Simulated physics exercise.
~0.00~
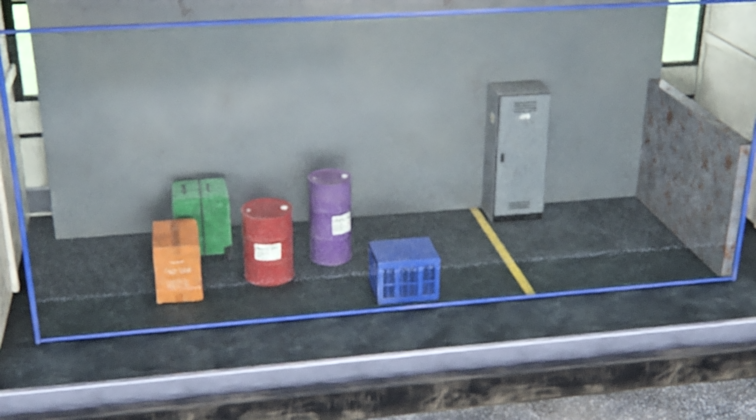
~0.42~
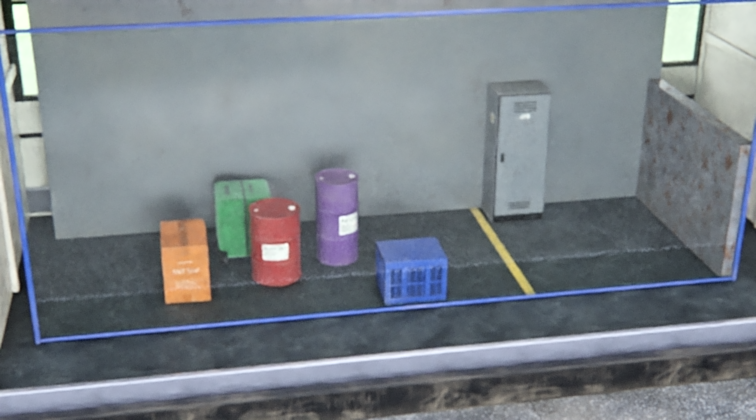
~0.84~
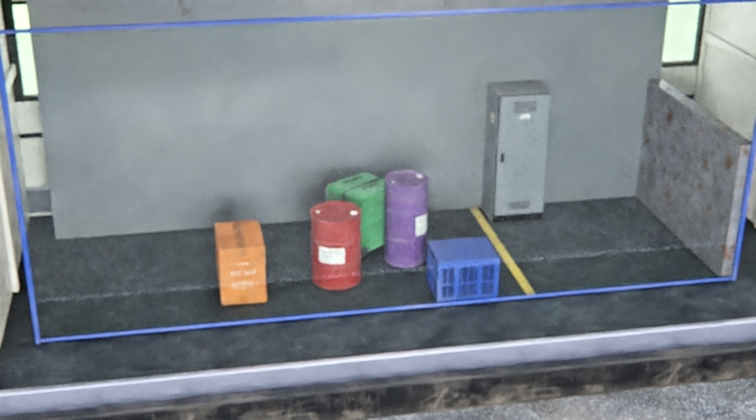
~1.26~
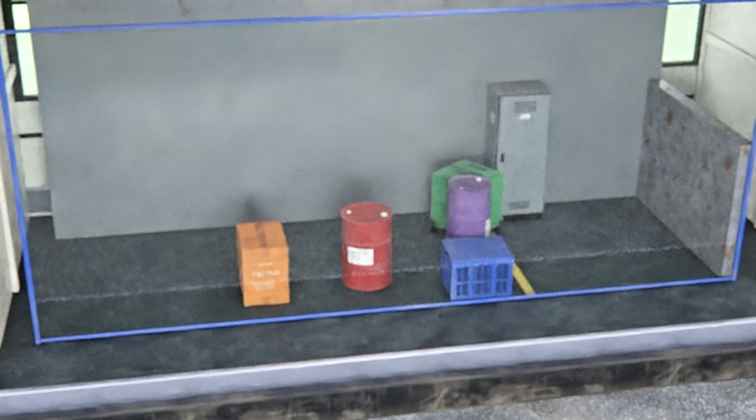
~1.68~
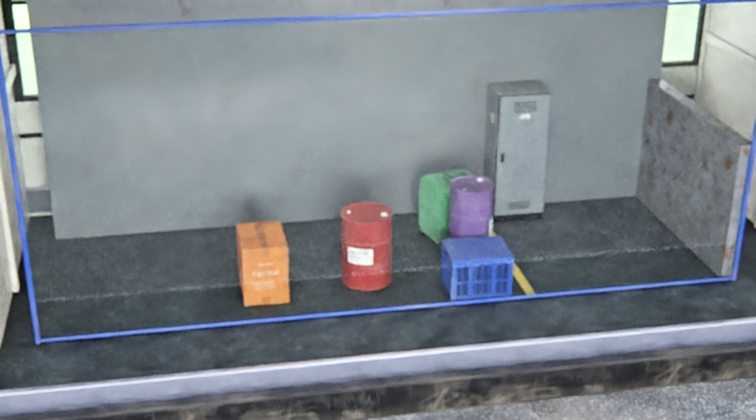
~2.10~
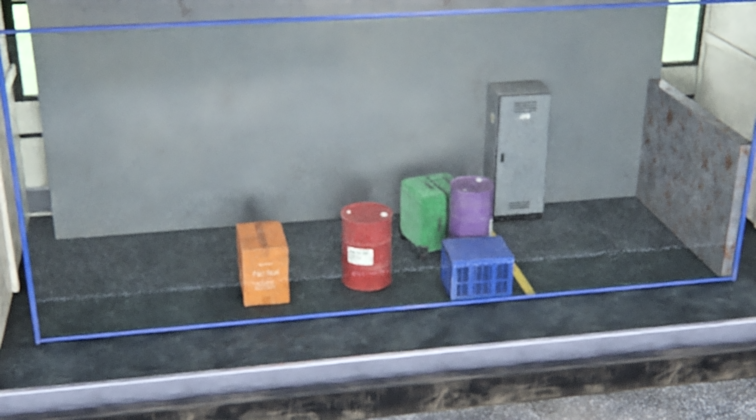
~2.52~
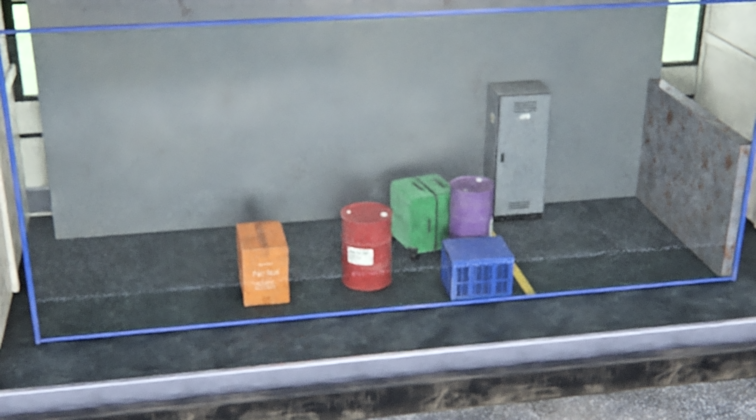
A green case stands at the back left of a grey-walled bay, seen from a raised, still view at the front, beside a purple drum, with a red drum, an orange carton and a blue crate nearer. A tall grey locker stands at the back right, near a yellow floor line. All the loose goods slide right, the green case travelling farthest and passing behind the purple drum toward the locker. The drums, carton and crate stop upright, while the case turns and rolls back left a little. It comes to rest left of the purple drum, short of the line like the others.
